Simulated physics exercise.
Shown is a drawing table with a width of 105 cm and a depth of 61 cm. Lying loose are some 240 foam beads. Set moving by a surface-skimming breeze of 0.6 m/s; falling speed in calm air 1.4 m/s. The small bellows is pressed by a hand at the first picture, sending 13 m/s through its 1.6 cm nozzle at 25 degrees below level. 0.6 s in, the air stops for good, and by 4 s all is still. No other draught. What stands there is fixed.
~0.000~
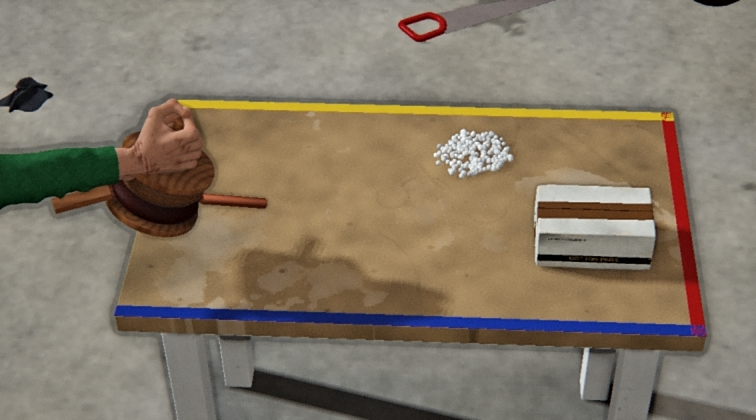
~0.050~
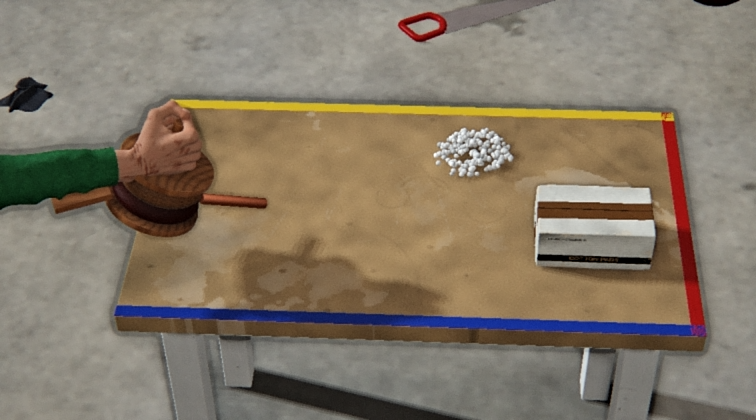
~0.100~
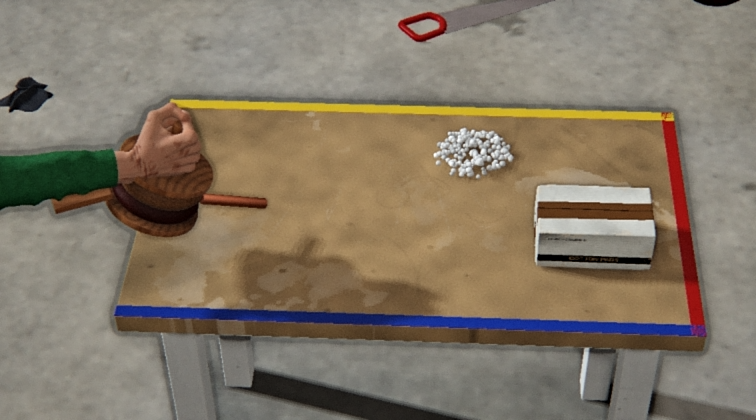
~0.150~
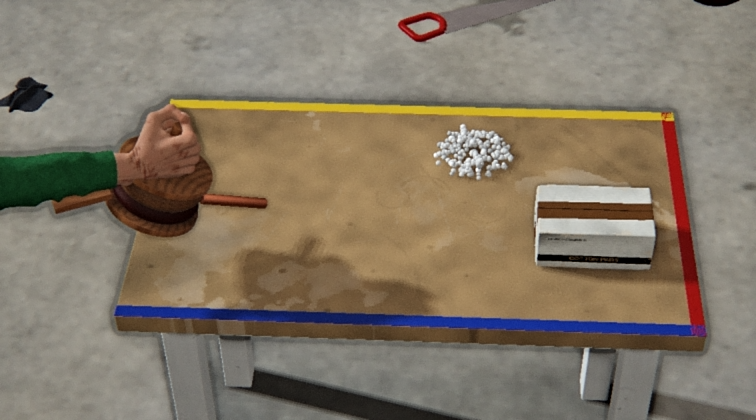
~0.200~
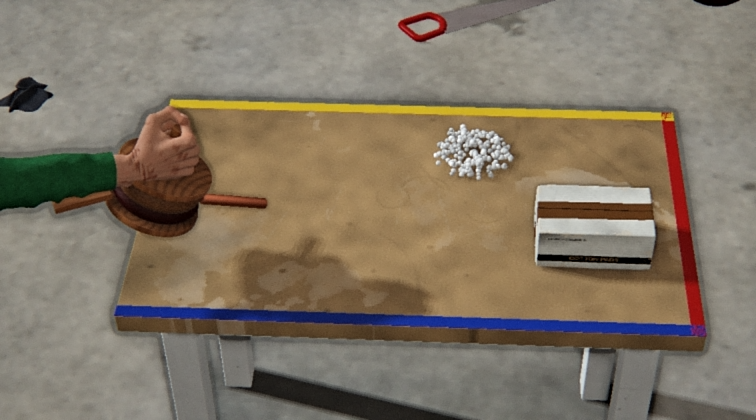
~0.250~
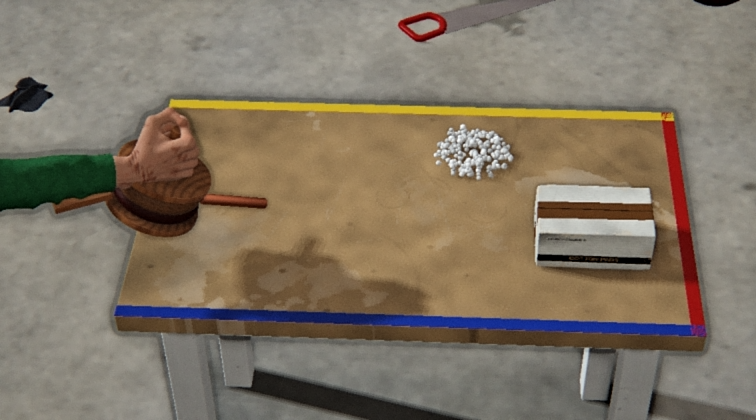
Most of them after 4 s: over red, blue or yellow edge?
Yellow edge.
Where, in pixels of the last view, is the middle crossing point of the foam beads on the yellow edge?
I'd put my finger close to (566, 111).
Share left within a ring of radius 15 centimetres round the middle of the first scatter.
My estimate is close to 0 percent.
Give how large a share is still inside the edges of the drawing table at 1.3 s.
Around 0 in a hundred.
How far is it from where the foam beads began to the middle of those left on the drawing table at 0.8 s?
Centre offset: Approx. 35 cm.
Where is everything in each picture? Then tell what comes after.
The middle of the foam beads is near (473, 154), none has stirred yet and the mouth of the small bellows is at (265, 204), in the first picture.
The middle of the foam beads is near (474, 152), none has stirred yet, the blue edge is centred on (407, 326), the red edge is centred on (688, 216) and the yellow edge is centred on (420, 107), in the second picture.
The middle of the foam beads is near (474, 154), none has stirred yet and the top of a box is at (595, 209), in the third picture.
The middle of the foam beads is near (475, 154) and none has stirred yet, in the fourth picture.
The middle of the foam beads is near (475, 154) and about 1 % have left their places, in the fifth picture.
The middle of the foam beads is near (475, 154) and about 1 % have left their places, in the sixth picture.
After 0.8 s the count stands so, 0 % are over the blue edge, 0 % over the red edge and 68 % over the yellow edge; the middle of those left on the top is near (645, 124).
After 1.3 s the count stands so, 0 % are over the blue edge, 20 % over the red edge and 80 % over the yellow edge.
After 2.2 s the count stands so, 0 % are over the blue edge, 20 % over the red edge and 80 % over the yellow edge.
After 4.0 s, at the end, 0 % are over the blue edge, 20 % over the red edge and 80 % over the yellow edge.
